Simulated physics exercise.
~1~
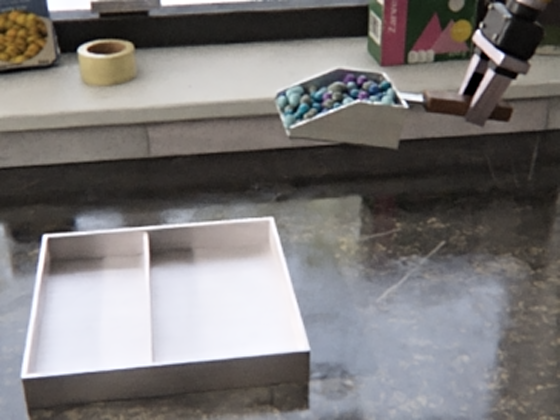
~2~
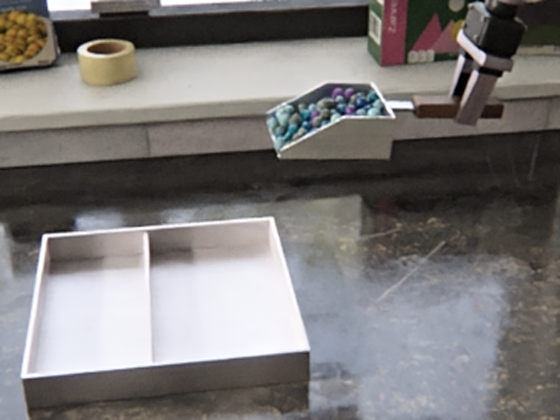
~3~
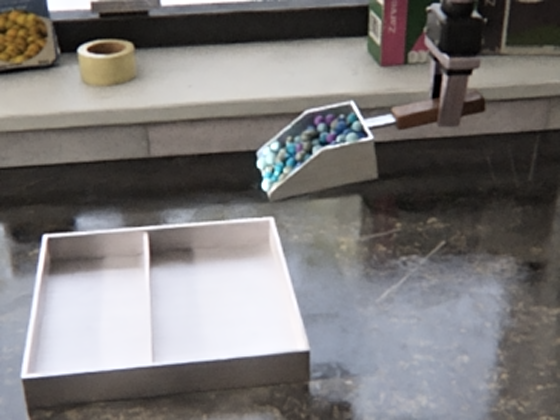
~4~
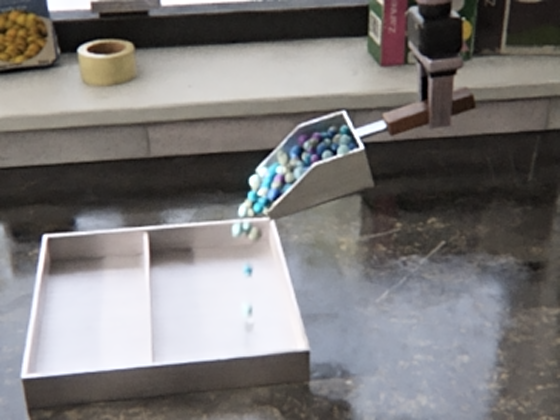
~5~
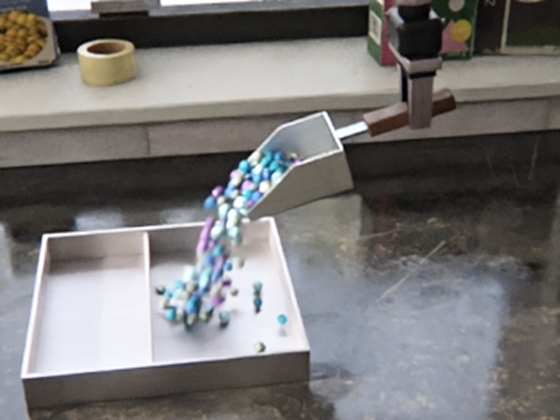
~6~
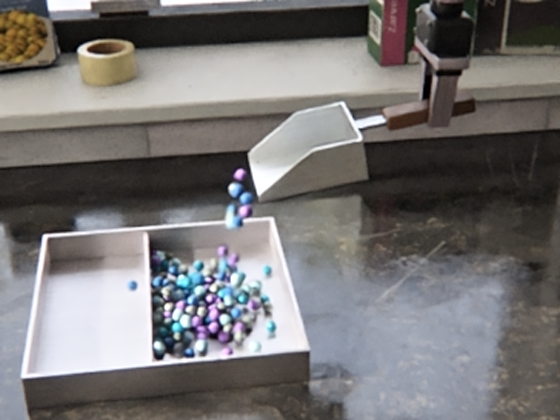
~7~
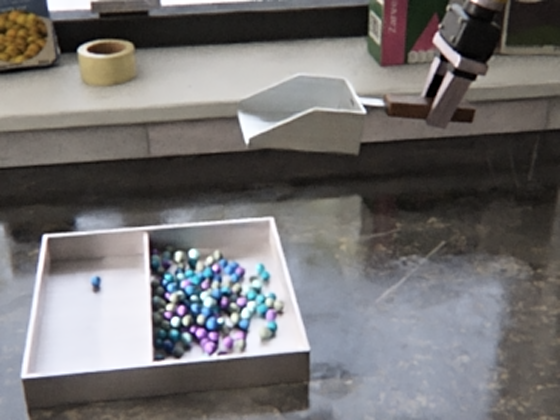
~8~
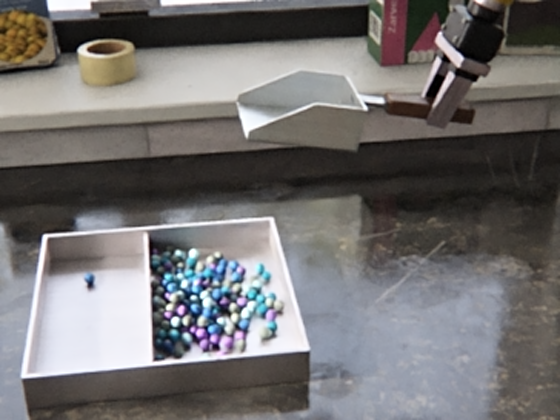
To begin with, a robot gripper holds a pale, open-fronted scoop heaped with blue, purple and teal round sweets, up and to the right of a white tray split in two by a wall. The arm carries the scoop left and lowers it, tipping its mouth downward. A few sweets drop first, then a thick stream pours into the right-hand part of the tray. As the last ones fall, a single blue sweet lands in the left part. The emptied scoop levels out, rises and stays still, leaving nearly all the sweets spread on the right.
